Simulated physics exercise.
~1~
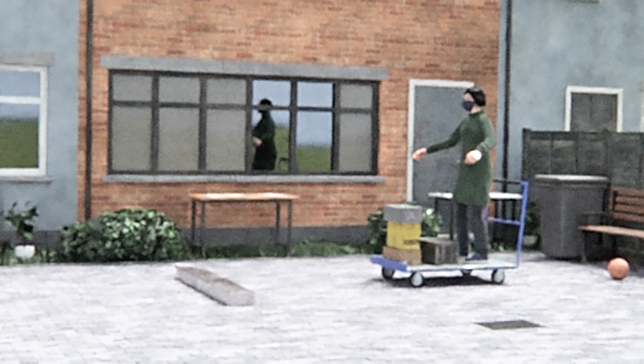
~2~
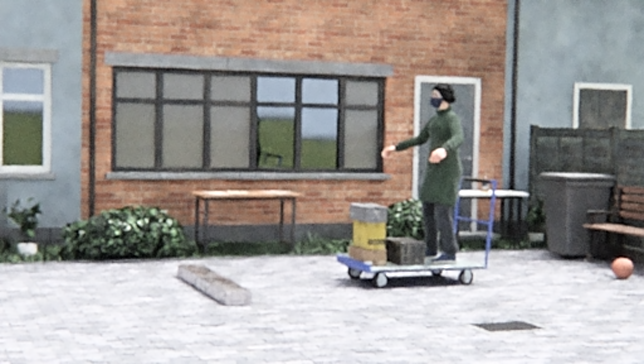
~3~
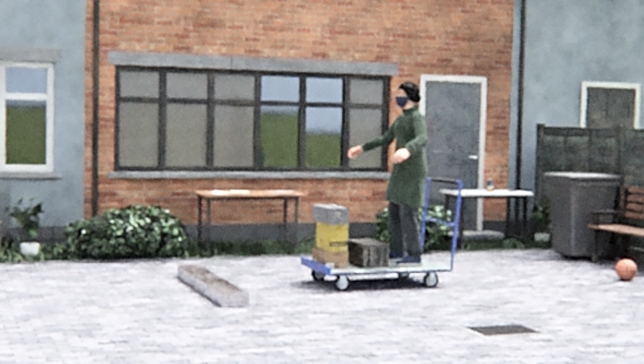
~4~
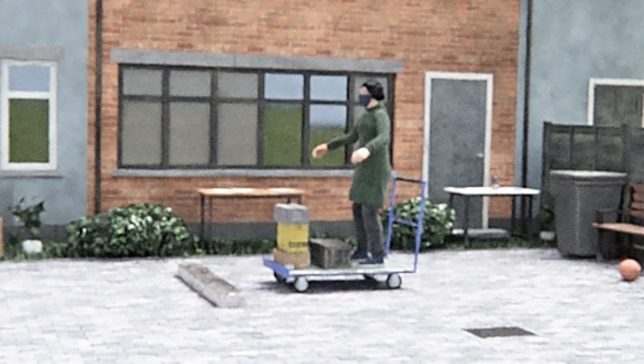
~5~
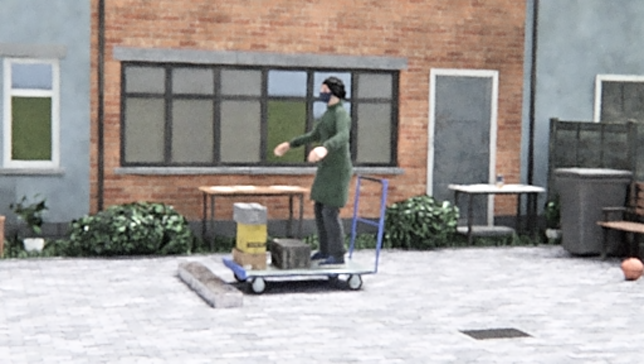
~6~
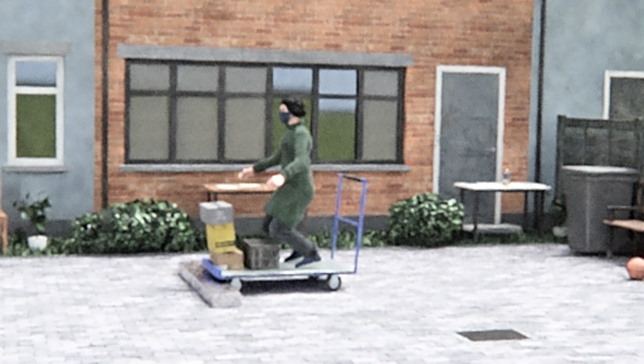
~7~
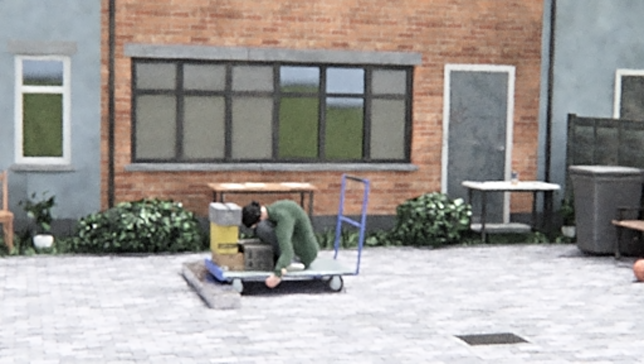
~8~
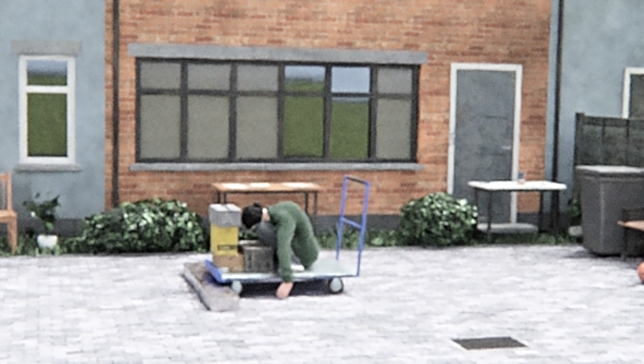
A worker riding a flat cart leftward crumples onto its deck when a kerb stops it.
